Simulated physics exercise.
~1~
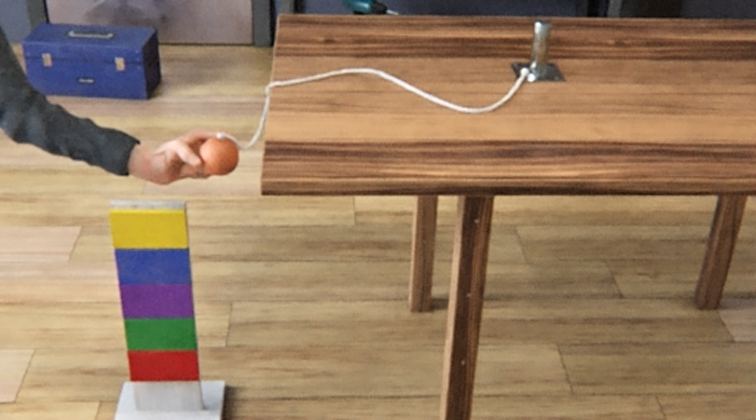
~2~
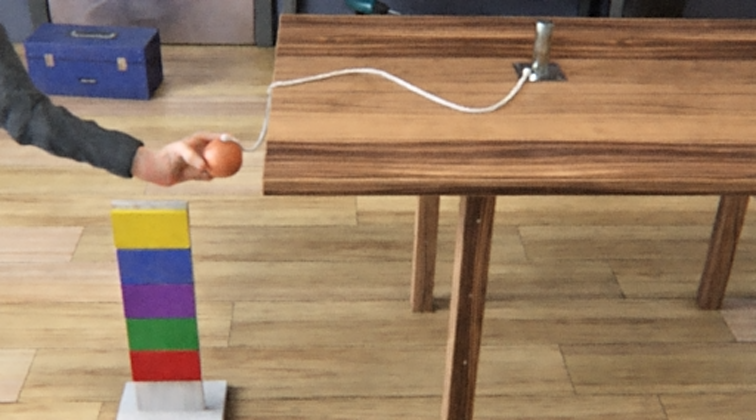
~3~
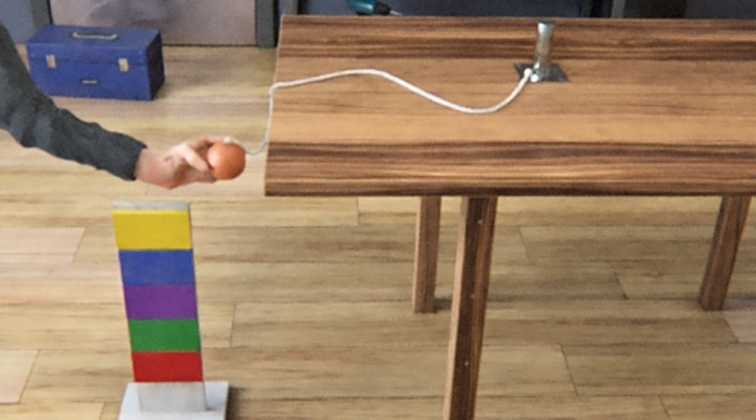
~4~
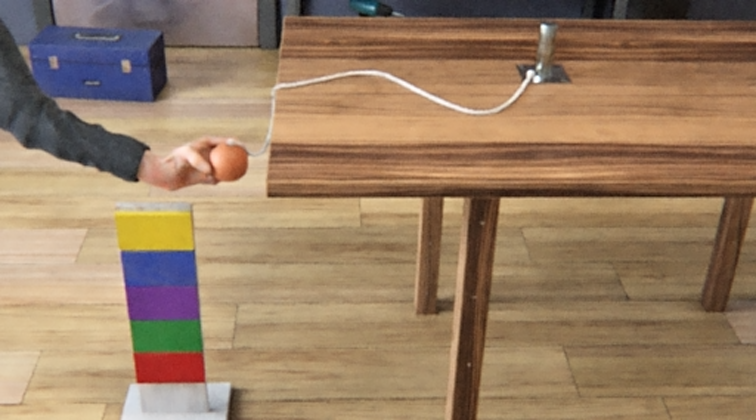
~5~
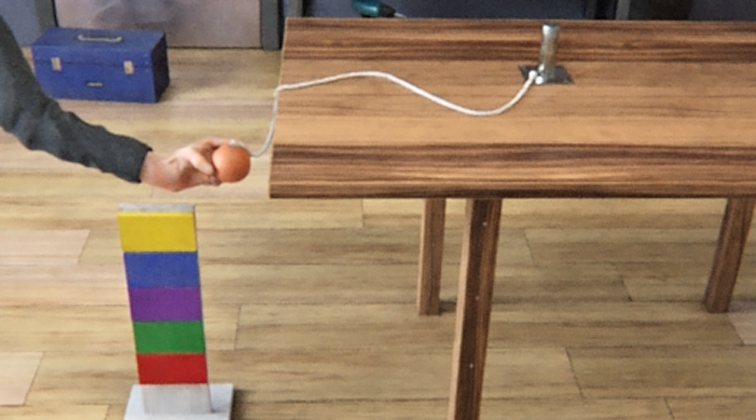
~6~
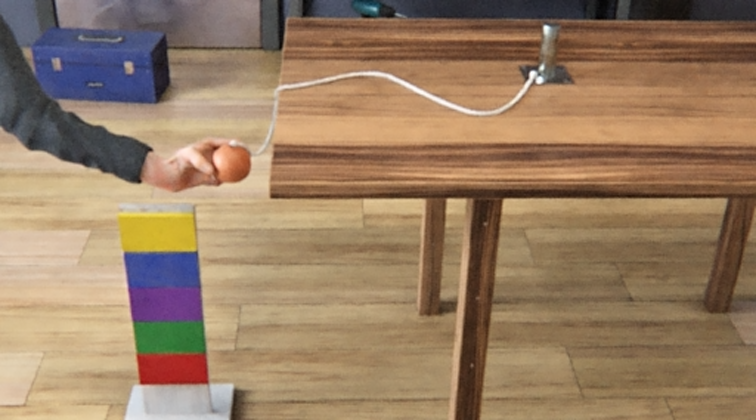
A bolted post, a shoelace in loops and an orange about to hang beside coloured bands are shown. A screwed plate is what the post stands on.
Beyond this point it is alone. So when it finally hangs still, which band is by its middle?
At purple.
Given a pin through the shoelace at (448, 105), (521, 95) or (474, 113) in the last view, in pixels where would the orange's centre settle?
Roughly (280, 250), (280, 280) and (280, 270), in that order.
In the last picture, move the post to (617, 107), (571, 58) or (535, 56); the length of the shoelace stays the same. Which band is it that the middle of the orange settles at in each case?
Blue; blue; purple.
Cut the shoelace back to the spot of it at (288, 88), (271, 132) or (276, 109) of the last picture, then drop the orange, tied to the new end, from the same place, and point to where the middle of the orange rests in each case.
I'd expect it near (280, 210) on the first try, near (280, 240) on the second and near (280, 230) on the third.
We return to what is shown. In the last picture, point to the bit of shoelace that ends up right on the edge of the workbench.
Around (370, 74).
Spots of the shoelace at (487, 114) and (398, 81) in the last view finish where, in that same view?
End: (423, 83) and then (311, 93).
Early on, orange near (241, 295); level with purple.
Midway, orange near (311, 287); level with purple.
Near the end, orange near (271, 291); level with purple.
Finally, orange near (283, 295); level with purple. At purple.
